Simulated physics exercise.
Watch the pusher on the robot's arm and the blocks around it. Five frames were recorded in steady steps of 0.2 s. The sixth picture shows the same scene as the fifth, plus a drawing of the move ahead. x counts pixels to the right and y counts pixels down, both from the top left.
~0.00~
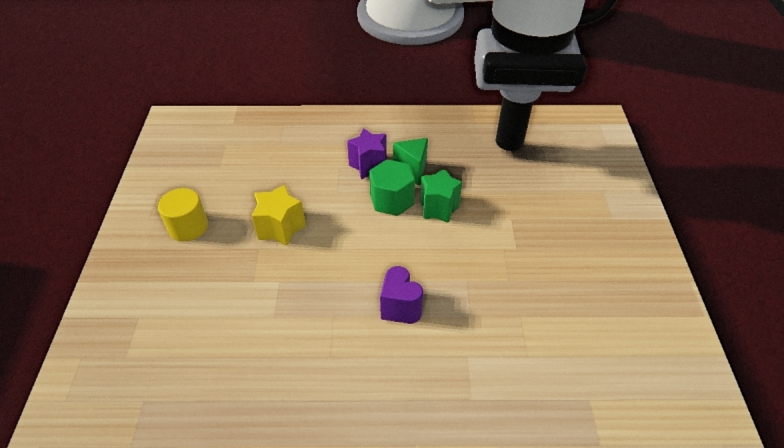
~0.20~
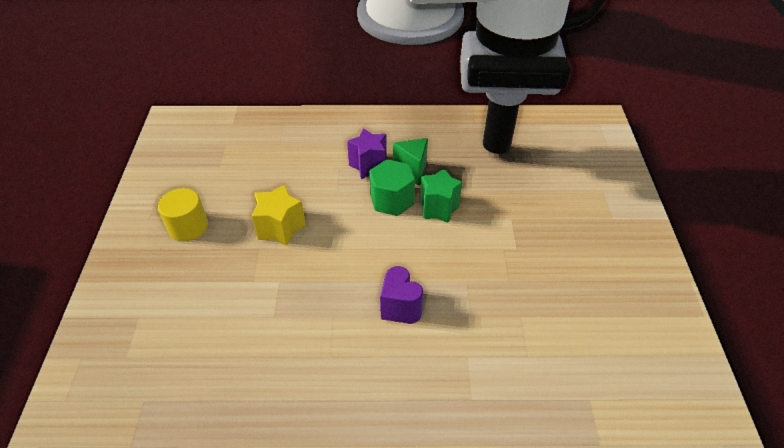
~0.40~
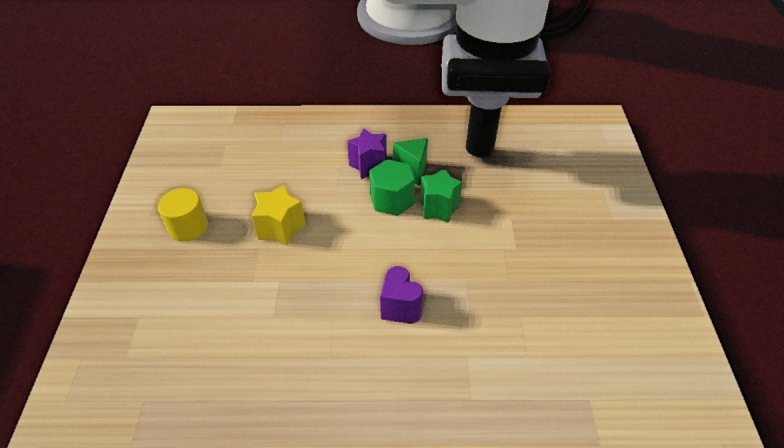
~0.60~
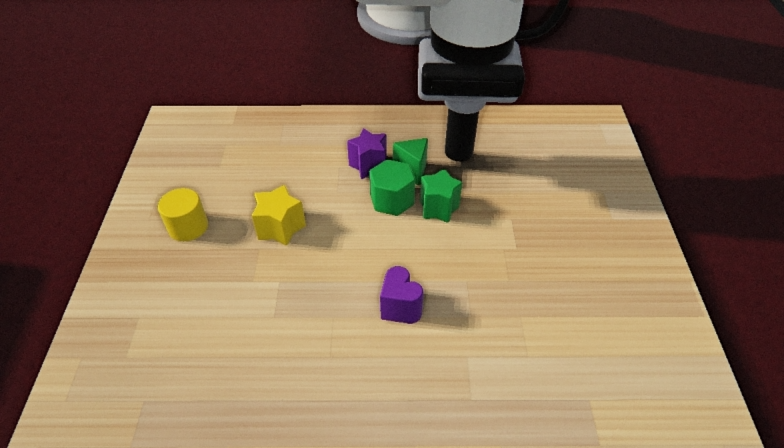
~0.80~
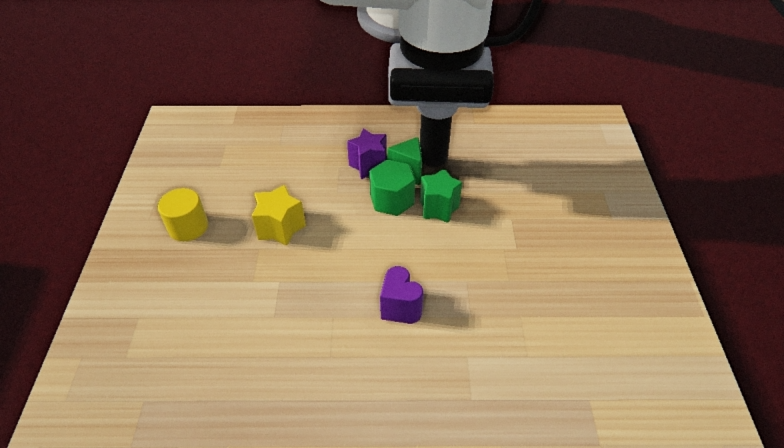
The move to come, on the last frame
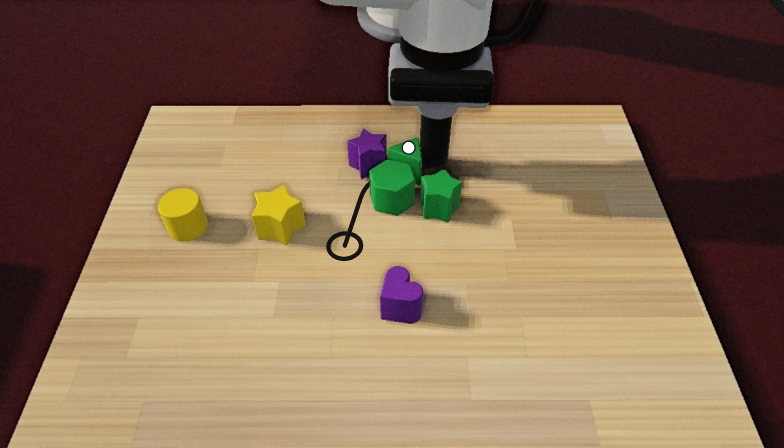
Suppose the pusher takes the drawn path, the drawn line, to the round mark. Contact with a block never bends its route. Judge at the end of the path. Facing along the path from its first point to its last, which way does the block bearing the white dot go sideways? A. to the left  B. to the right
B - to the right.
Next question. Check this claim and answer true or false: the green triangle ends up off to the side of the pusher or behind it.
It is true.
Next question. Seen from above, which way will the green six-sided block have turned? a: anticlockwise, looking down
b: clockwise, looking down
a: Anticlockwise, looking down.
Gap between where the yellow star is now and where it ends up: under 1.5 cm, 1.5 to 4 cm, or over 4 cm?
It ends under 1.5 cm away.
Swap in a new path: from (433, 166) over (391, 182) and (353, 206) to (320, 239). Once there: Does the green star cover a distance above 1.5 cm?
Answer: No.
Drawn move, from (433, 166) through (385, 175) and (358, 205) to (345, 246); the dot is on the green triangle.
What follows on the original path. One third of the way, pusher at (384, 168); purple star at (351, 139), turned 60° clockwise; green six-sided block at (387, 181), turned 30° anticlockwise; green triangle at (362, 163), turned 45° anticlockwise.
Two thirds of the way, pusher at (358, 198); purple star at (345, 140), turned 80° clockwise; green six-sided block at (389, 194), turned 85° anticlockwise; green triangle at (329, 189), turned 15° anticlockwise.
At the end, pusher at (344, 238); yellow star still; purple star at (345, 140), turned 80° clockwise; green six-sided block at (391, 196), turned 95° anticlockwise; green triangle at (321, 196), turned 15° clockwise; green star still.
